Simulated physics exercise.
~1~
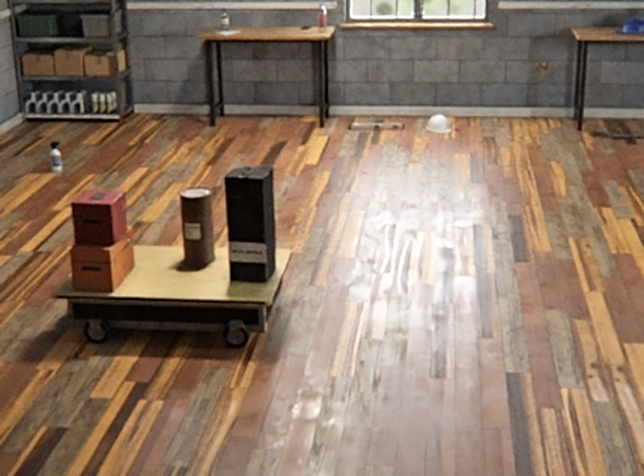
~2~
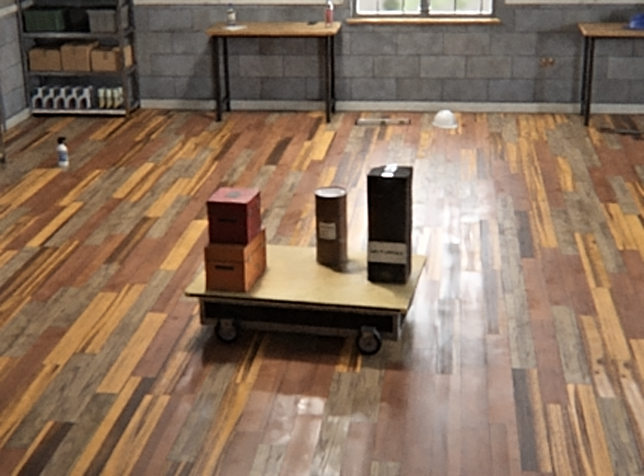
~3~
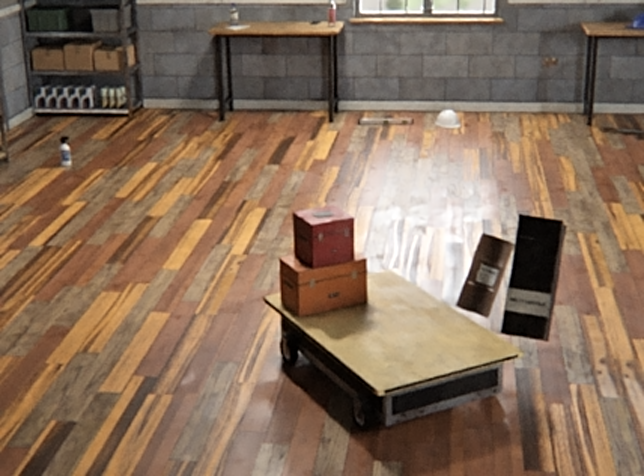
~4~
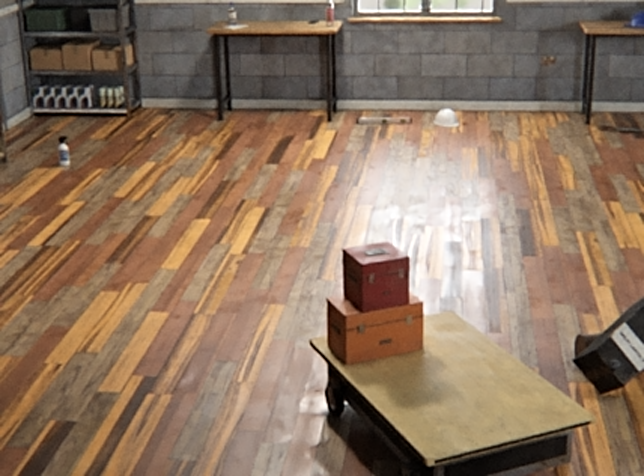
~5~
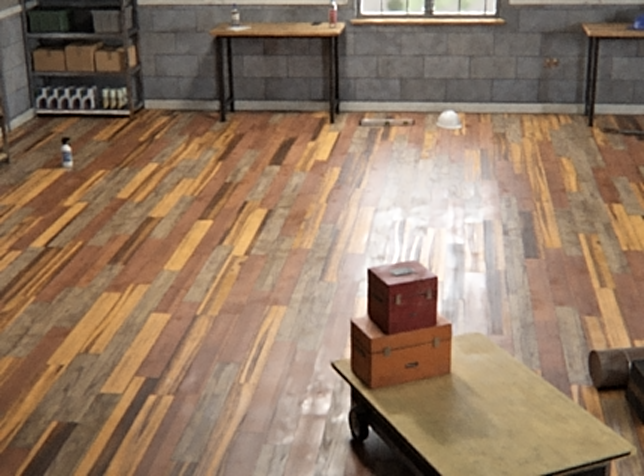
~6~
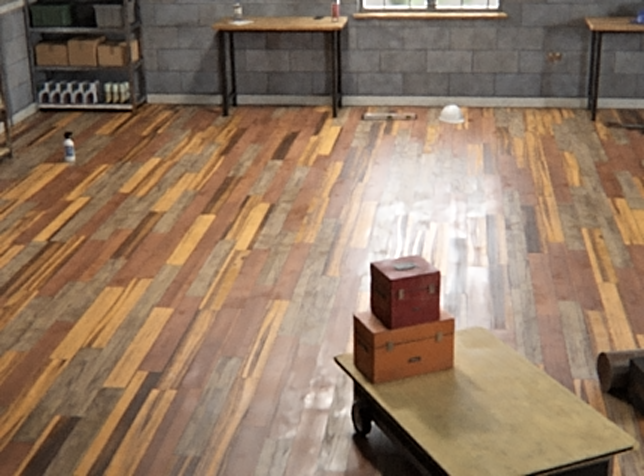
To begin with, a flat wheeled cart stands on a shiny wooden floor, carrying a red toolbox stacked on an orange one, a brown canister and a tall black box. It rolls to the right with everything upright. Then it swings round toward the viewer, and the canister and black box tip and leave the deck on the right side. Both drop to the floor and end up on their sides at the right edge, while the cart continues nearer and stops. The two toolboxes remain stacked on the deck.
